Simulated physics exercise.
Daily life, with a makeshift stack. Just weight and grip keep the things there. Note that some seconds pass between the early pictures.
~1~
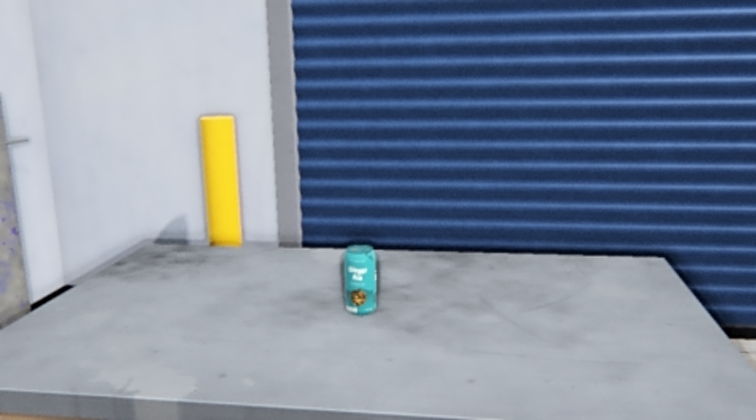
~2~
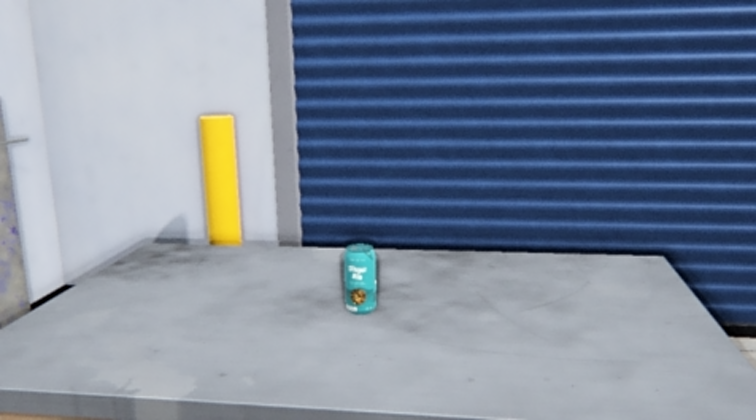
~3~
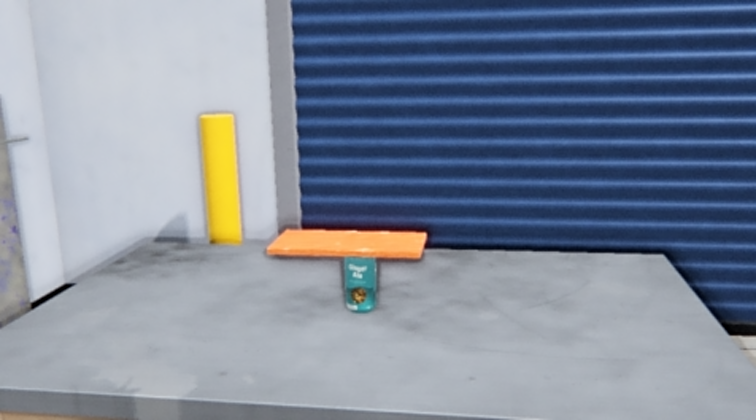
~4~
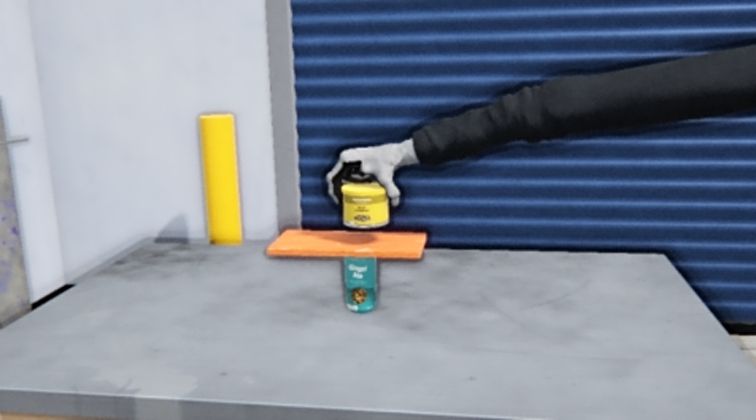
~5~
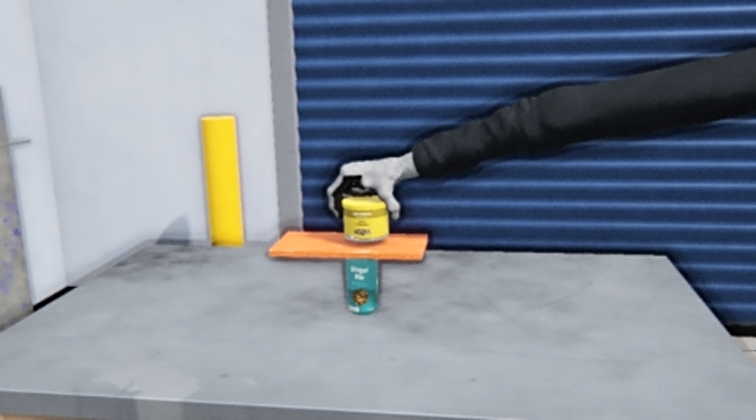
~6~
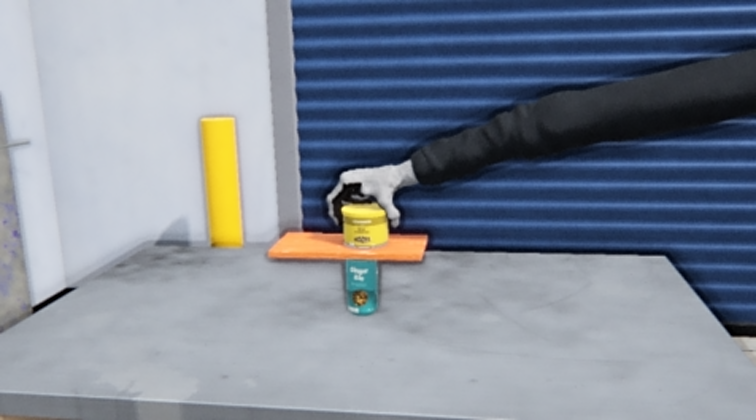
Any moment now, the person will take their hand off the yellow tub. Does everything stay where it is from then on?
Yes - no fall.
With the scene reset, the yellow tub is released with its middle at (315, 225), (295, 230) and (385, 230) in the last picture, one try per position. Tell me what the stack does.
The first time it collapses, the second time it collapses, and the third time it stays standing.
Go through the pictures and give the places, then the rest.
In the first picture, the last thing is not in view yet.
In the second picture, the last thing is not in view yet.
In the third picture, the last thing is not in view yet; orange board (349, 243).
The fourth picture shows coming down; yellow tub (366, 205); orange board (349, 243).
The fifth picture shows coming down; yellow tub (366, 218); orange board (351, 245).
The sixth picture shows in place under the hand; yellow tub (366, 226); orange board (350, 246).
Then, 0.30 s later than the last frame, all is still.
Then, 0.70 s later than the last frame, yellow tub resting near (366, 226).
When it is over, all 3 as before. End places, in pixels of the last picture, yellow tub near (366, 226). The stack stays up.
